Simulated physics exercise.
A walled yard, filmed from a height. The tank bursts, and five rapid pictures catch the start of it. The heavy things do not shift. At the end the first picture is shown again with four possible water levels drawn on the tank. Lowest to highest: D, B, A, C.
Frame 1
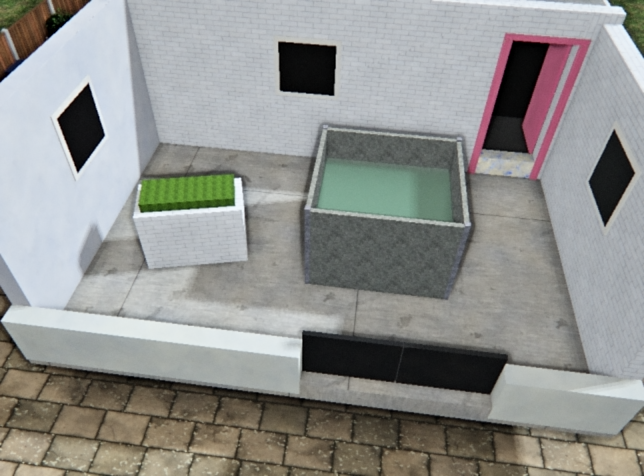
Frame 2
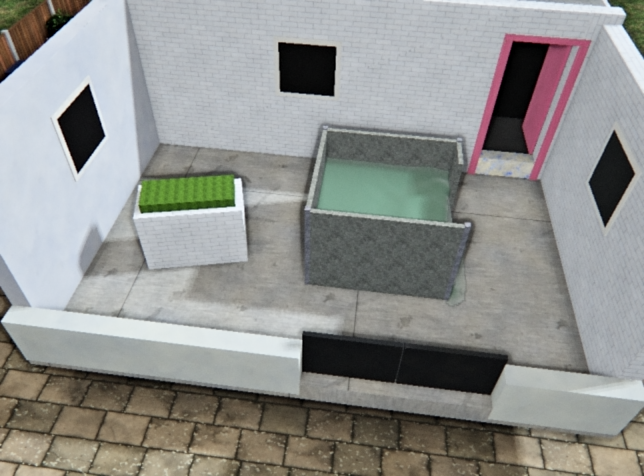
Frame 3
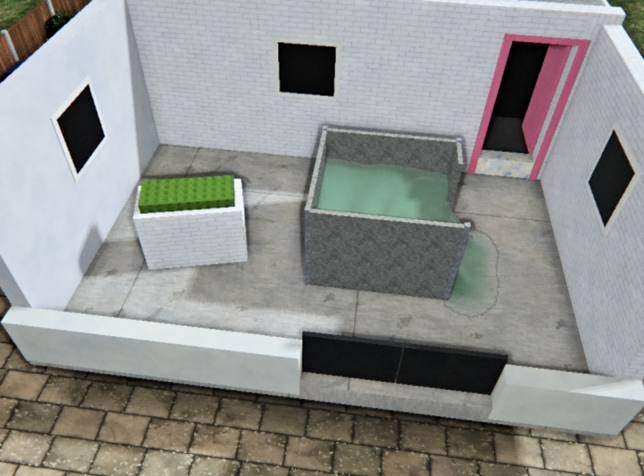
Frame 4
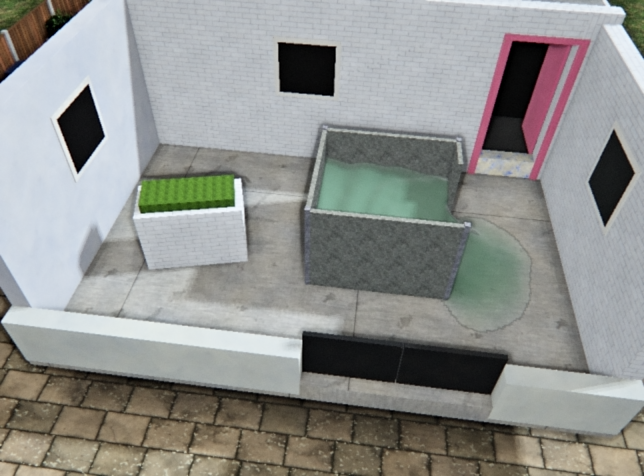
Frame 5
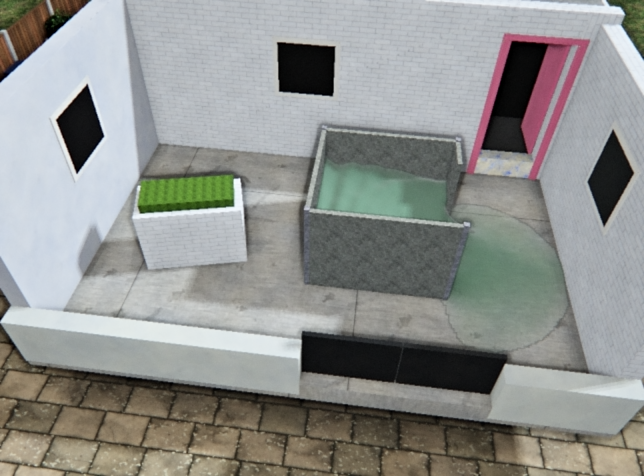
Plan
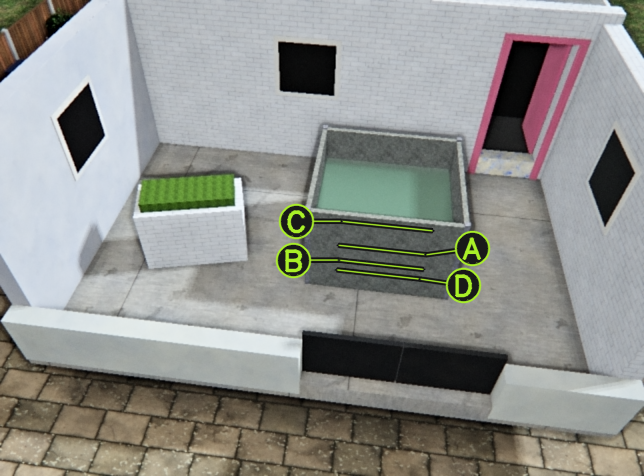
In a walled yard with a pink doorway, green water sat still in a grey stone tank, then came out at its right side and spread across the concrete floor in a widening rounded puddle.
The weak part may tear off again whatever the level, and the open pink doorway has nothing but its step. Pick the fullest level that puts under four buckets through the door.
Go for A.
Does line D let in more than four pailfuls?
No.
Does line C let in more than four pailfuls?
Yes, that goes wrong.
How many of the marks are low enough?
Three of the four.
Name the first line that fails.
Line C.
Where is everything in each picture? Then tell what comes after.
Water in the tank at rest, its middle at (385, 199); foot of the pink doorway at (501, 175); shut gate at (402, 349), in the first frame.
Front seen at (453, 270), 2 % of the ground wet, in the second frame.
Front seen at (483, 236), 4 % of the ground wet, in the third frame.
Front seen at (522, 252), 8 % of the ground wet, in the fourth frame.
Front seen at (556, 255), 15 % of the ground wet, in the fifth frame.
On the marked copy, A at (382, 250); B at (380, 264); C at (386, 225); D at (378, 274); from the bottom up D, B, A, C.
For line A, a bucket or two gets in.
For line B, nothing gets over.
For line C, about 11 bucketfuls get in.
For line D, nothing gets over.
